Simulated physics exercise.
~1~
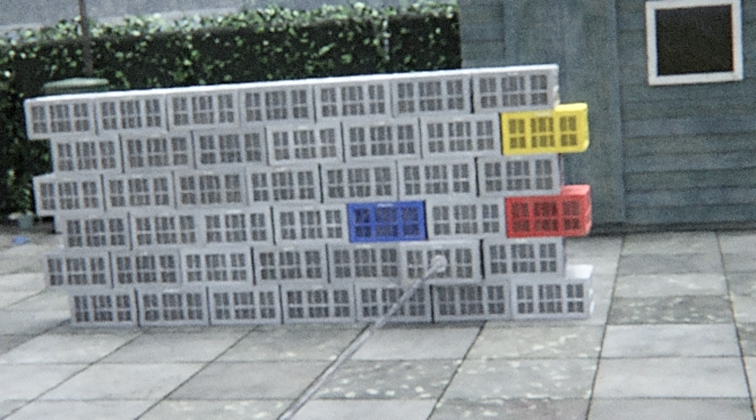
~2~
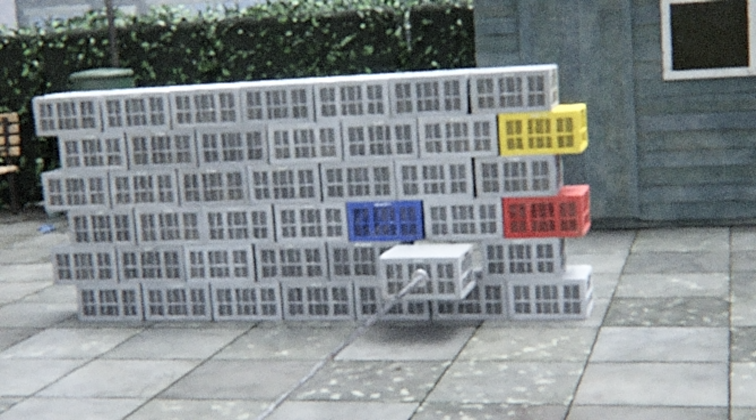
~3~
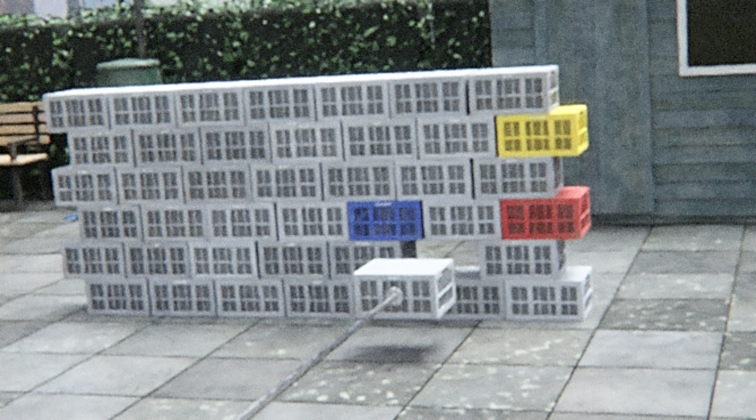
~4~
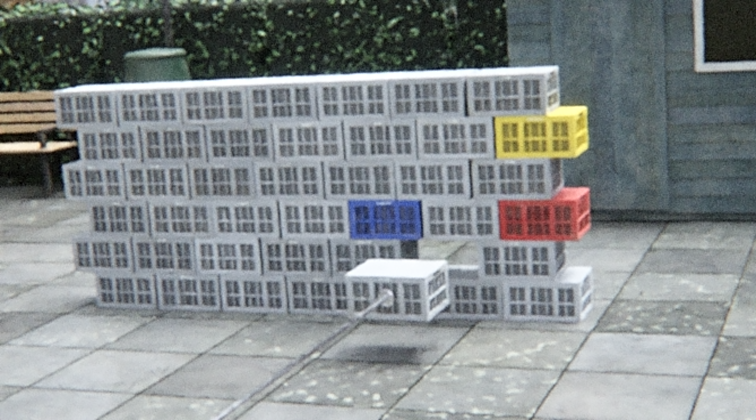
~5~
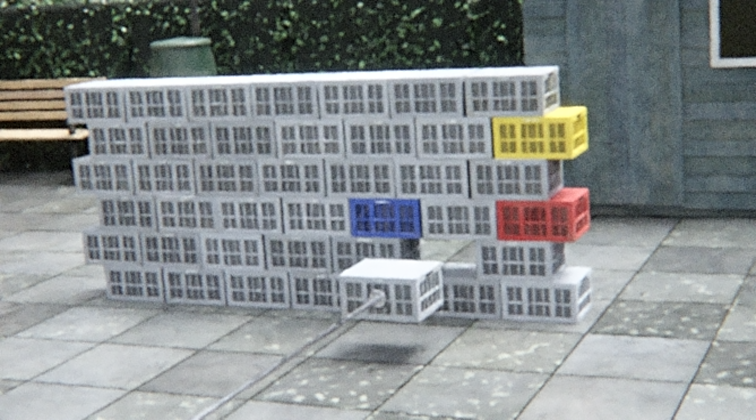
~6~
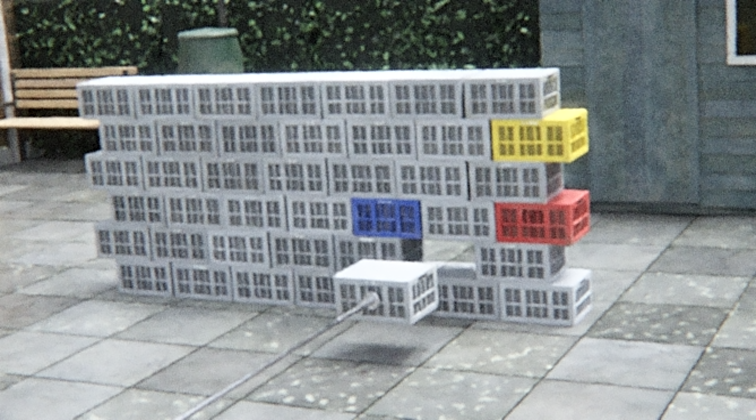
On a paved yard beside a hedge and a shed, a thin rod draws a pale crate out of the lower part of a stacked crate wall as the view drifts sideways. The crate ends clear in front, leaving a gap, while the wall, including its red, yellow and blue crates, stays standing.
